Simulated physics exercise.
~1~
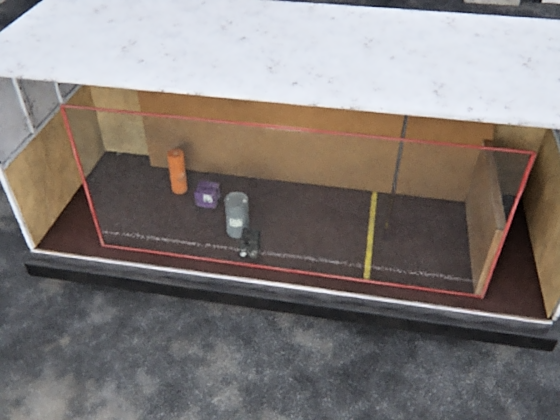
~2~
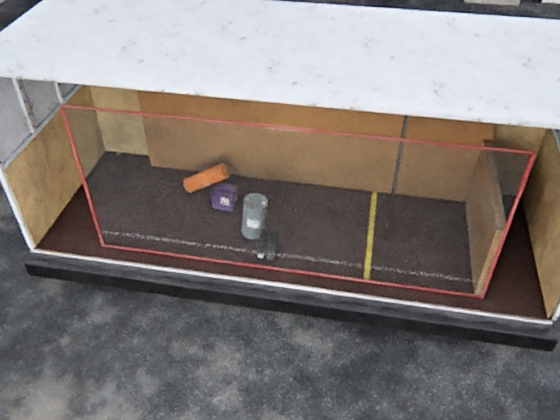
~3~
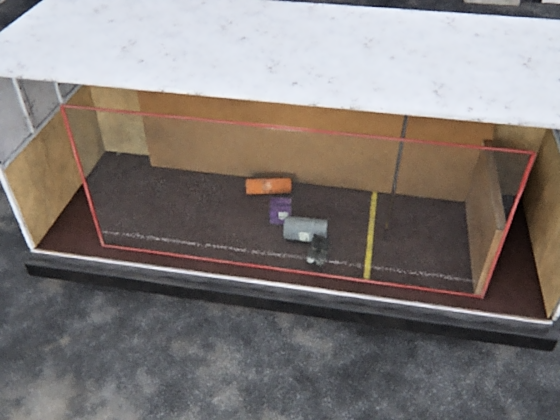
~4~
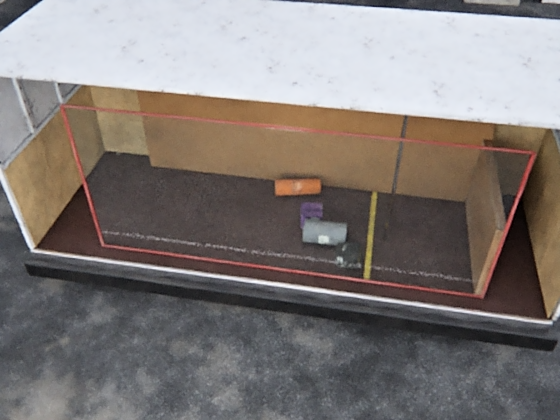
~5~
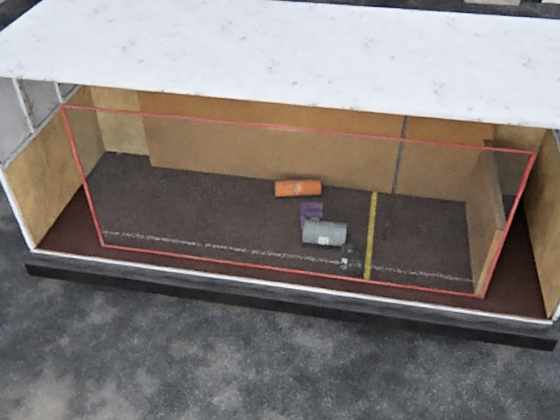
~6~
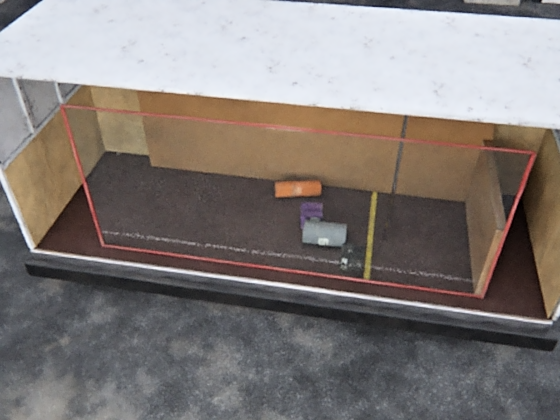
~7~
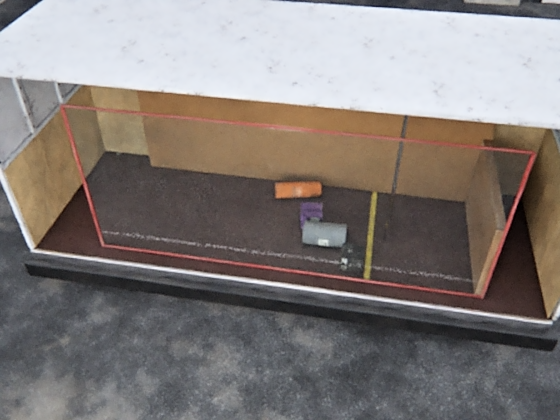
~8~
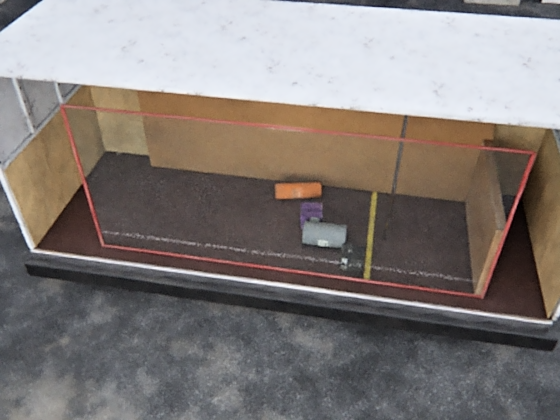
In this clip, an orange roll, purple carton, grey drum and small black carton slide right across the floor of an open-sided bay. The roll topples first, then the drum and black carton tip over, and all come to rest short of the yellow line.
